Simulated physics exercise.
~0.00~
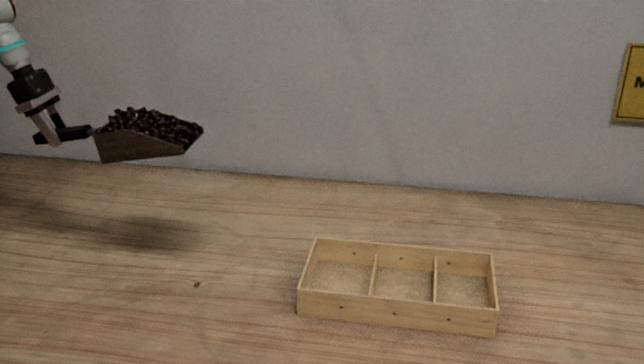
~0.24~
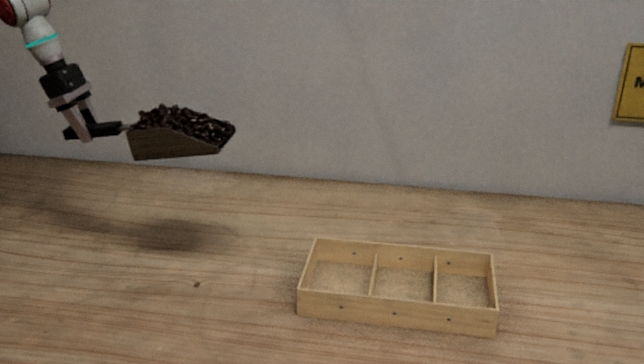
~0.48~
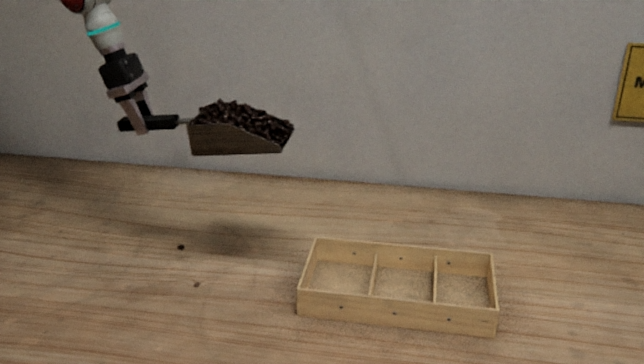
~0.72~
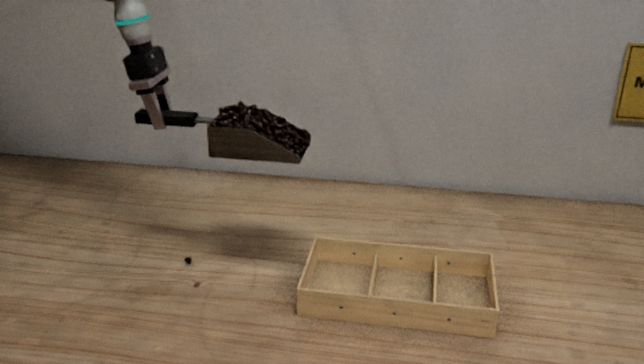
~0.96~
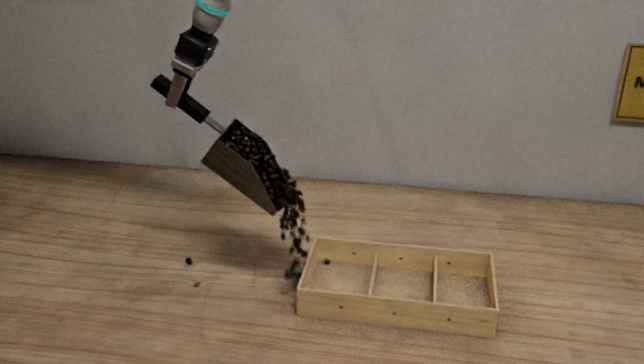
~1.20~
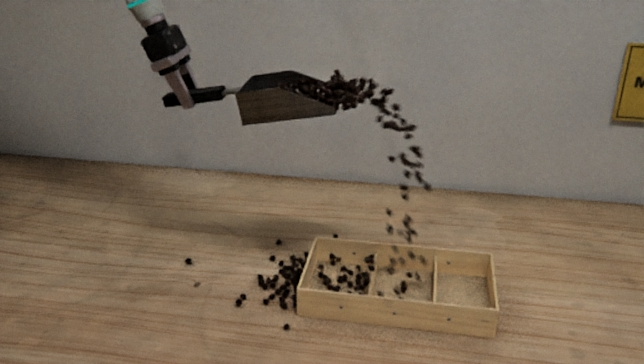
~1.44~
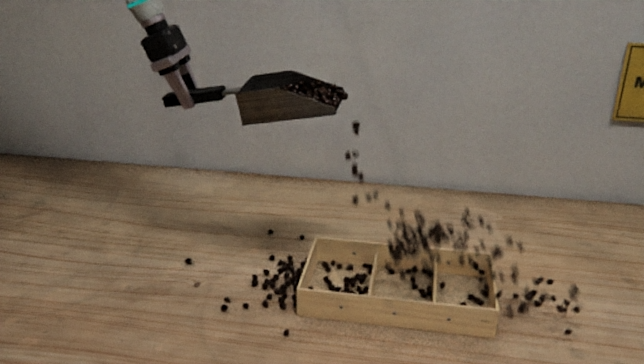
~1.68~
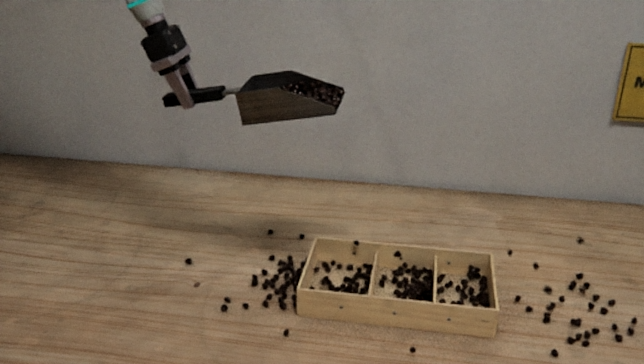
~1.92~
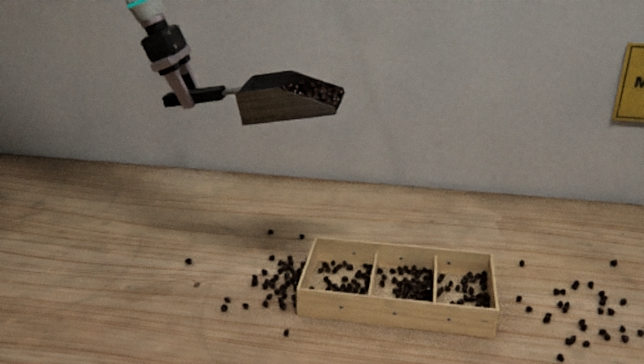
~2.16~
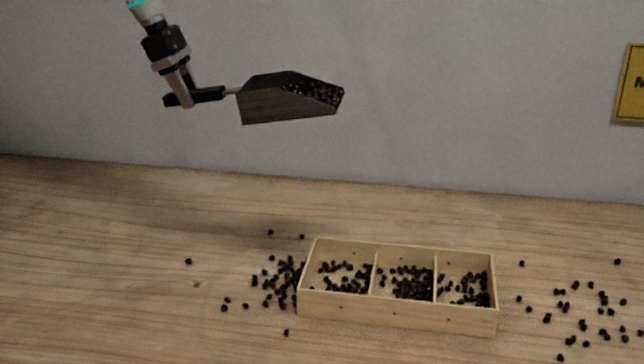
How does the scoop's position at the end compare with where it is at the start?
At the end the scoop is farther to the right and somewhat higher than at the start, when it is near the left side of the view.
